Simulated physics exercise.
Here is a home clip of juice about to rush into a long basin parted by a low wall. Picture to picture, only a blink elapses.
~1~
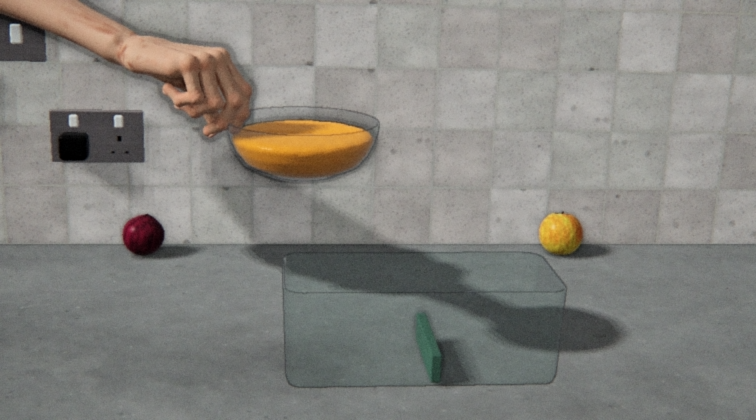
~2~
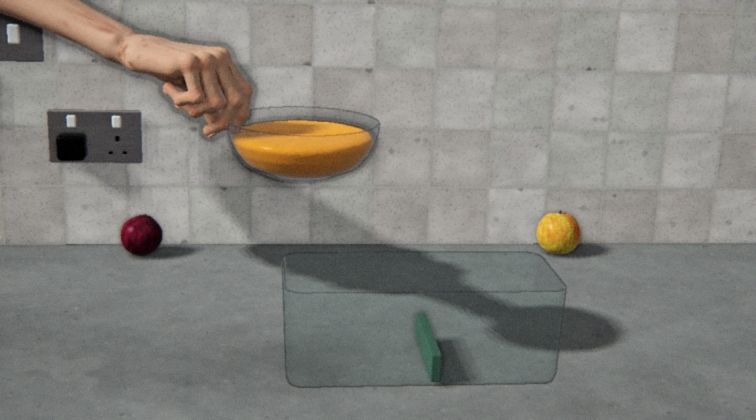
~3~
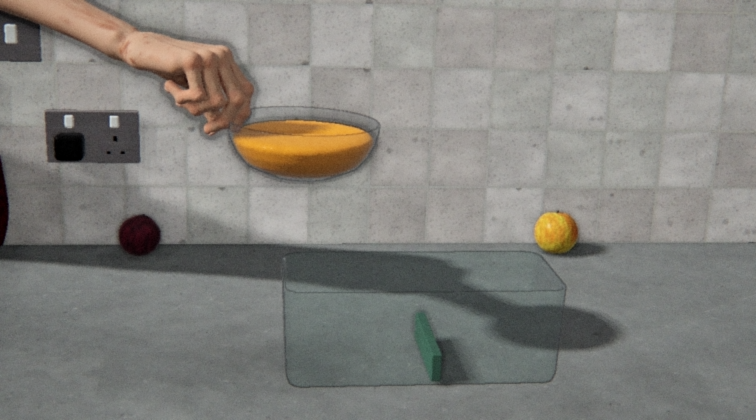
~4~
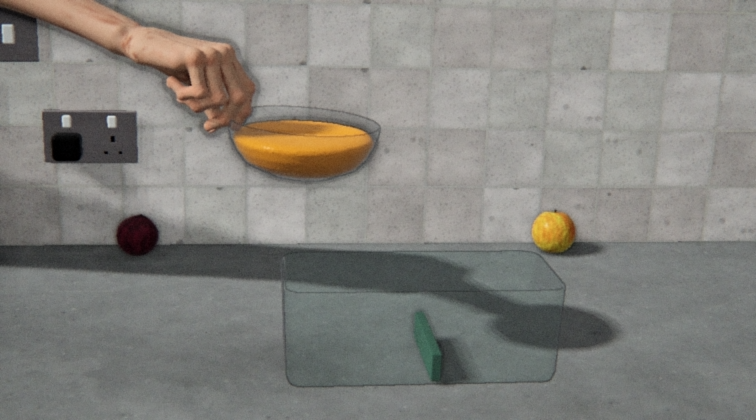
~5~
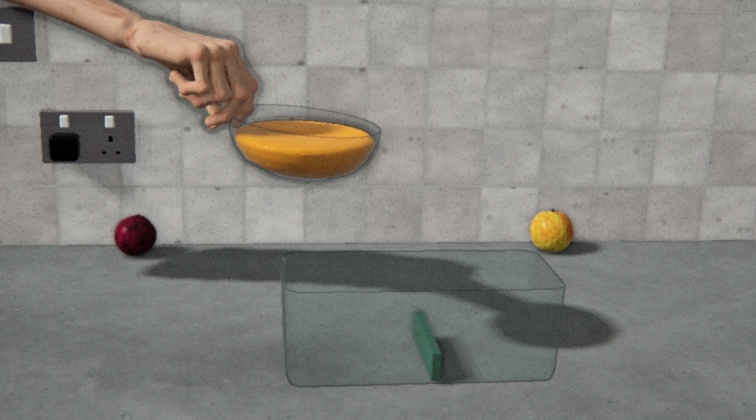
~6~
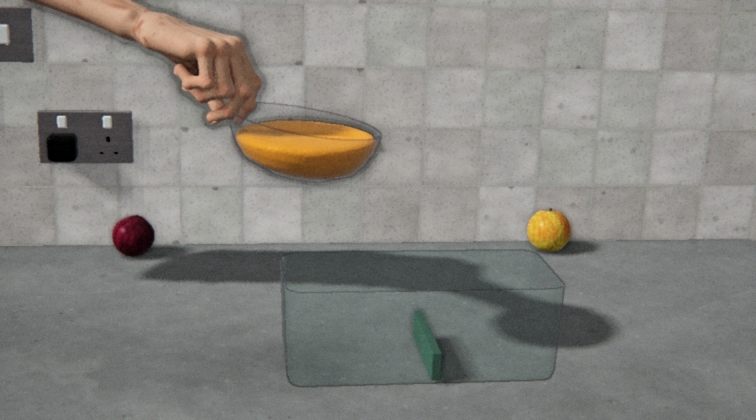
A hand reaching in from the upper left holds a clear bowl of orange liquid above a grey counter, seen from the front against a pale tiled wall. Below sits a long transparent basin with a low green divider, between a dark red fruit at left, under a black socket, and a yellow one at right. Shadows shift at left, the bowl tilts slightly rightward, and the background slides faintly left as the camera drifts.
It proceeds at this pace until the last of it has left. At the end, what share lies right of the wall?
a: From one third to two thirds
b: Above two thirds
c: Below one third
Answer: A.
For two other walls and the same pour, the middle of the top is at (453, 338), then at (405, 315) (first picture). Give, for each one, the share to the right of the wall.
Roughly 10 per cent first and roughly 70 per cent second.
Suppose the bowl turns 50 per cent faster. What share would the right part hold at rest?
About 40 per cent.
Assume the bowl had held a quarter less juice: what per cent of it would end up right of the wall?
It works out near 30 percent.
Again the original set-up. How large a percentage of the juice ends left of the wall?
Close to 50 in a hundred.
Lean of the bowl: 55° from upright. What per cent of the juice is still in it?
Near 45 per cent.
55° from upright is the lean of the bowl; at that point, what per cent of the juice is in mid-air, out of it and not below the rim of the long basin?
Estimate: Some 35 per cent.
A moment on, the bowl is tipped part way and 45 per cent is still to pour, 8 is left of the wall and 11 right of it.
Next, the bowl is tipped on its side and 3 per cent is still to pour, 42 is left of the wall and 48 right of it.
Then the bowl is tipped on its side and 0 per cent is still to pour, 50 is left of the wall and 49 right of it.
Later the bowl is tipped on its side and 0 per cent is still to pour, 50 is left of the wall and 49 right of it.
In the end 50 per cent lies left of the wall, 49 right of it and 1 outside.
